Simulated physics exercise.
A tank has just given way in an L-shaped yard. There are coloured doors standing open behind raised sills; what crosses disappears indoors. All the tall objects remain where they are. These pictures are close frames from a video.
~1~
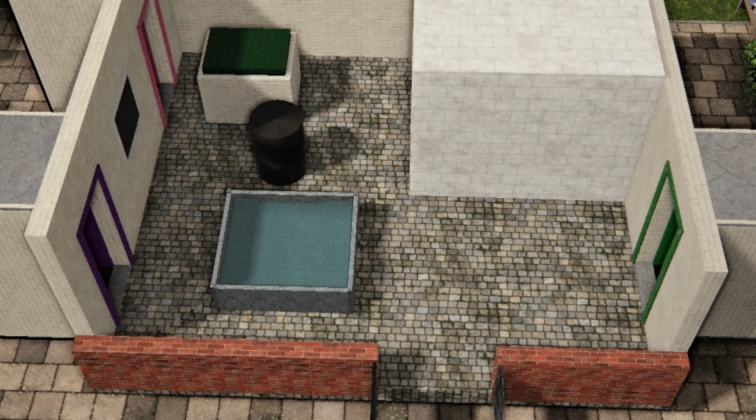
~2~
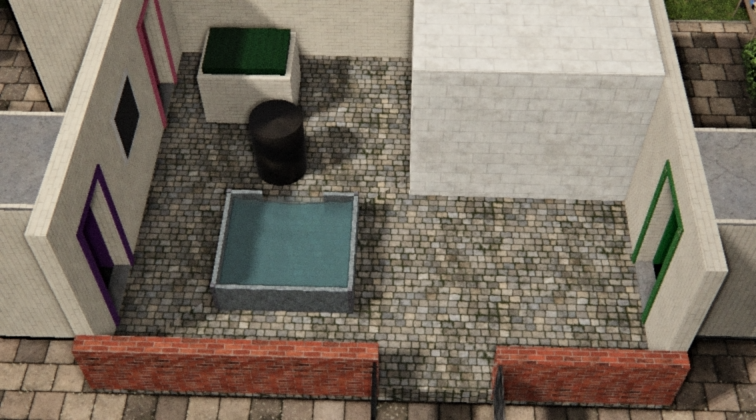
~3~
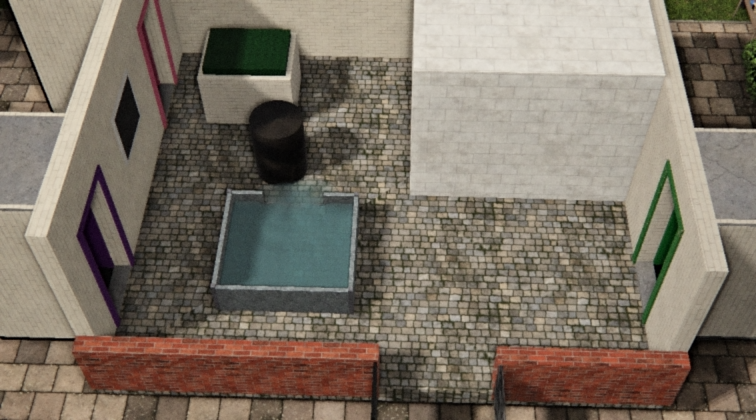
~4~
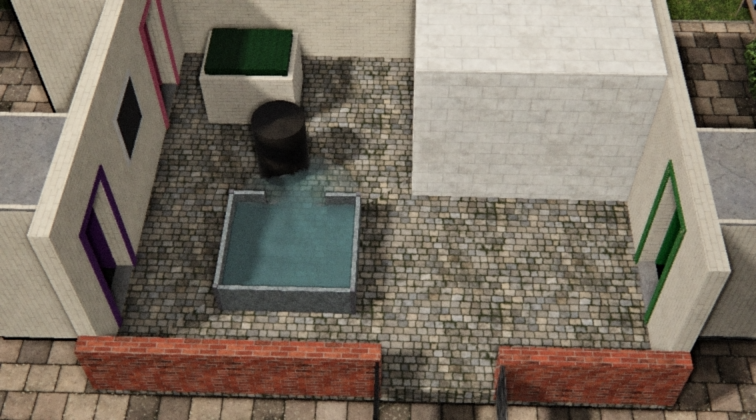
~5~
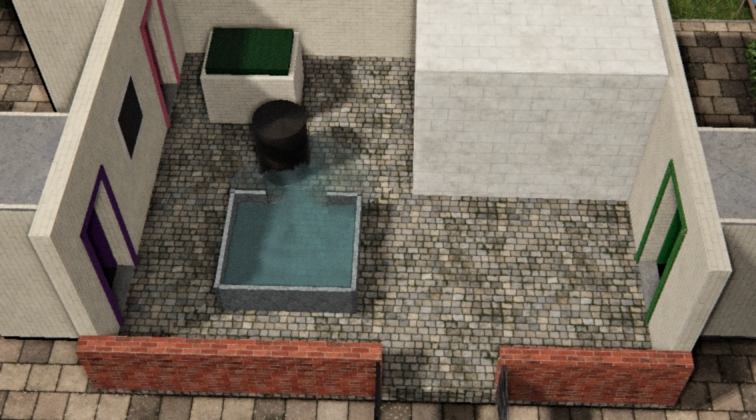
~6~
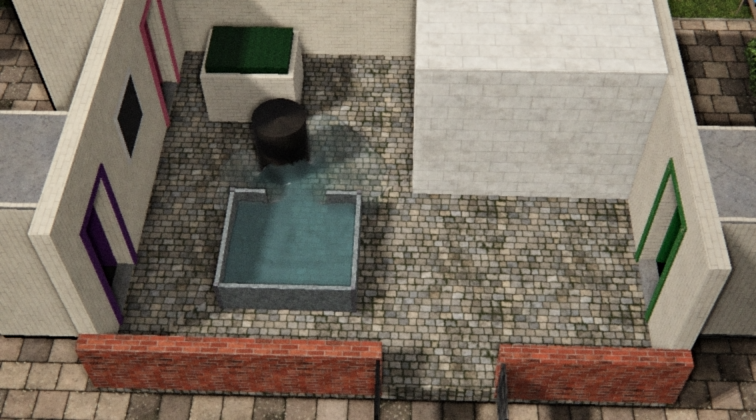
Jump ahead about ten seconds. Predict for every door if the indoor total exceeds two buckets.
The purple door respects the limit; the green door respects the limit; the pink door breaks the limit.
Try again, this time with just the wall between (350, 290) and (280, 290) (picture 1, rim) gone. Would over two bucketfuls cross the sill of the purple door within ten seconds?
Going through it, purple door ends up above.
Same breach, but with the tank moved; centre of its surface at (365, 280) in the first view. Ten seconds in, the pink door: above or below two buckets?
Pink: Under the limit.
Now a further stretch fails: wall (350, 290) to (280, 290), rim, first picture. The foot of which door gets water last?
That's the pink one.
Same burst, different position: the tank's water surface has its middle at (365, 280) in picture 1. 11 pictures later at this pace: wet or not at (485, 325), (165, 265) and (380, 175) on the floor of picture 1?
Spared, spared, soaked.
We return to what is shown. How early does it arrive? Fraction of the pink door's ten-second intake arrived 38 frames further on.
The figure is near 25 per cent.
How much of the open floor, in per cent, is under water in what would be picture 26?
Roughly 45 %.
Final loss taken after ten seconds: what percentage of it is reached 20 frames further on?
Share gone: About 0 %.
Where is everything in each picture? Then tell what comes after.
In the first picture, still water in the tank at (288, 242).
In the second picture, water pours out on the tank's far side and has run to a hidden place.
In the third picture, the front is at (326, 185), out from the gap on the tank's far side.
In the fourth picture, the front is at (323, 162), out from the gap on the tank's far side.
In the fifth picture, water pours out on the tank's far side and has run to (322, 139).
In the sixth picture, water pours out on the tank's far side and has run to (324, 118).
A moment on, water covers 25 % of the floor; the purple door not reached, the green door not reached, the pink door not reached.
Next, water covers 35 % of the floor; the purple door not reached, the green door not reached, the pink door wet at the sill, nothing in.
Then, water covers 45 % of the floor; the purple door wet at the sill, nothing in, the green door not reached, the pink door wet at the sill, nothing in.
Later, water covers 60 % of the floor; the purple door wet at the sill, nothing in, the green door not reached, the pink door under two buckets in.
In the end, water covers 75 % of the floor; the purple door wet at the sill, nothing in, the green door not reached, the pink door over two buckets in.
